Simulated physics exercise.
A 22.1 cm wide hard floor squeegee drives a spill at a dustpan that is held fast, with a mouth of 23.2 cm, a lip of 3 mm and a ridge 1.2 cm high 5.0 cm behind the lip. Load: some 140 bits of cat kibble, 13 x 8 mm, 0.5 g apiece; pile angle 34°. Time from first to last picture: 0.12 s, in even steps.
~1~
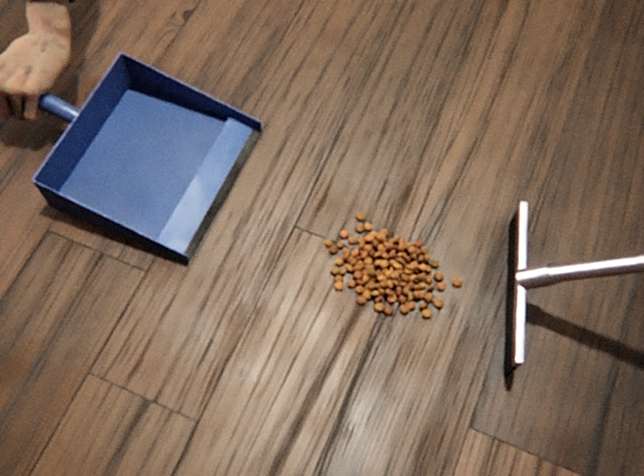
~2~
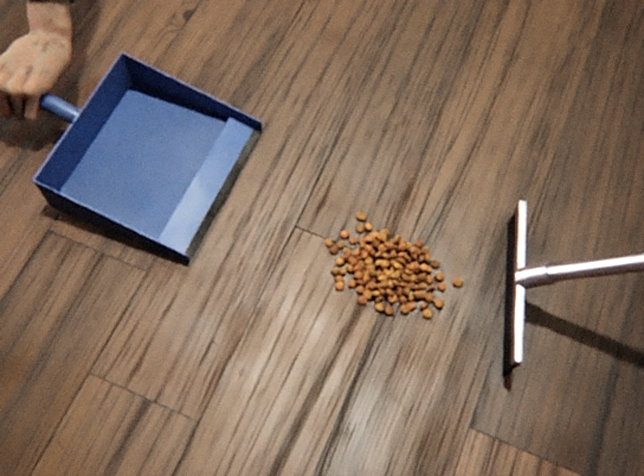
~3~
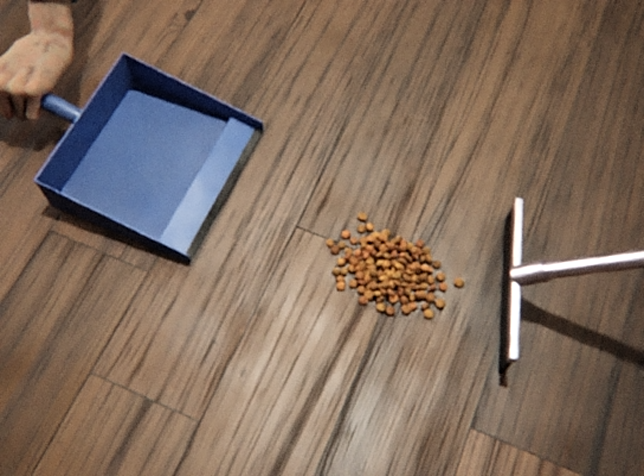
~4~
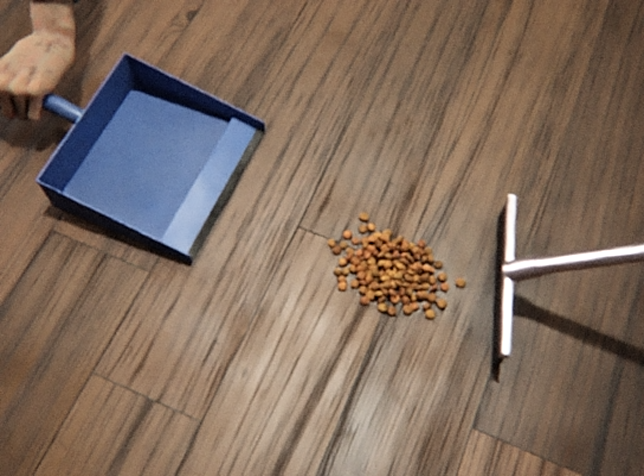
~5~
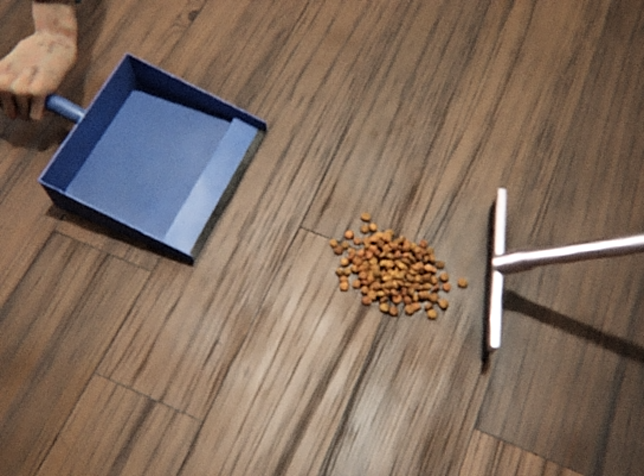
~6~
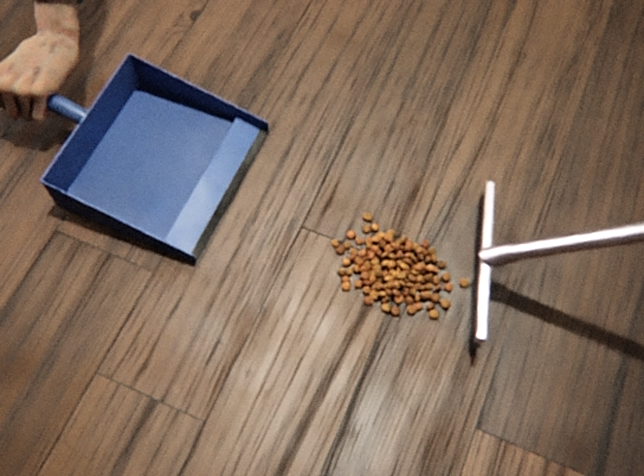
On a dark wood-plank floor, a hand at the left holds a blue dustpan while a squeegee at the right slides slowly leftward, closing the gap to a small pile of brown kibble that stays in place.
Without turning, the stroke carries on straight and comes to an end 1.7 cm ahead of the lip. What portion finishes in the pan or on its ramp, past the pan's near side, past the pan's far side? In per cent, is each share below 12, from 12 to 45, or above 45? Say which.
Pan: A minor share; near side: A minor share; far side: A minor share.
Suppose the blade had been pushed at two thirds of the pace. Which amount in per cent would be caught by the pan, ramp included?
Near 5 %.
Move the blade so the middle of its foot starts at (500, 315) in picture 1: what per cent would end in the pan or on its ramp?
Some 10 per cent.
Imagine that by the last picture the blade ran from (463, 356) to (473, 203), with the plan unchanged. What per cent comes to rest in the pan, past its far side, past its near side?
Pan 20; far 0; near 40.
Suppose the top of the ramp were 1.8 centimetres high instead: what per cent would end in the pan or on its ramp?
5 %.
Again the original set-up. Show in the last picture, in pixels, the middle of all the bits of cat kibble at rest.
Somewhere near (245, 219) in the last picture.
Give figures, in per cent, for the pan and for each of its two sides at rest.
The pan ends at 5 per cent, the near side at 5 per cent and the far side at 0 per cent.
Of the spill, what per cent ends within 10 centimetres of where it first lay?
I'd estimate roughly 10 per cent.
Then, 0.19 s after the last picture, middle of the blade 20 cm from the lip; 0 % over the lip, far side 0 %, near side 0 %.
Then, 0.34 s after the last picture, middle of the blade 9 cm from the lip; 0 % over the lip, far side 0 %, near side 5 %.
Then, 0.60 s after the last picture, middle of the blade 4 cm from the lip; 5 % over the lip, far side 0 %, near side 5 %.
In the end, pan 5 %, near side 5 %, far side 0 %, in front of the lip or behind the blade 85 %.
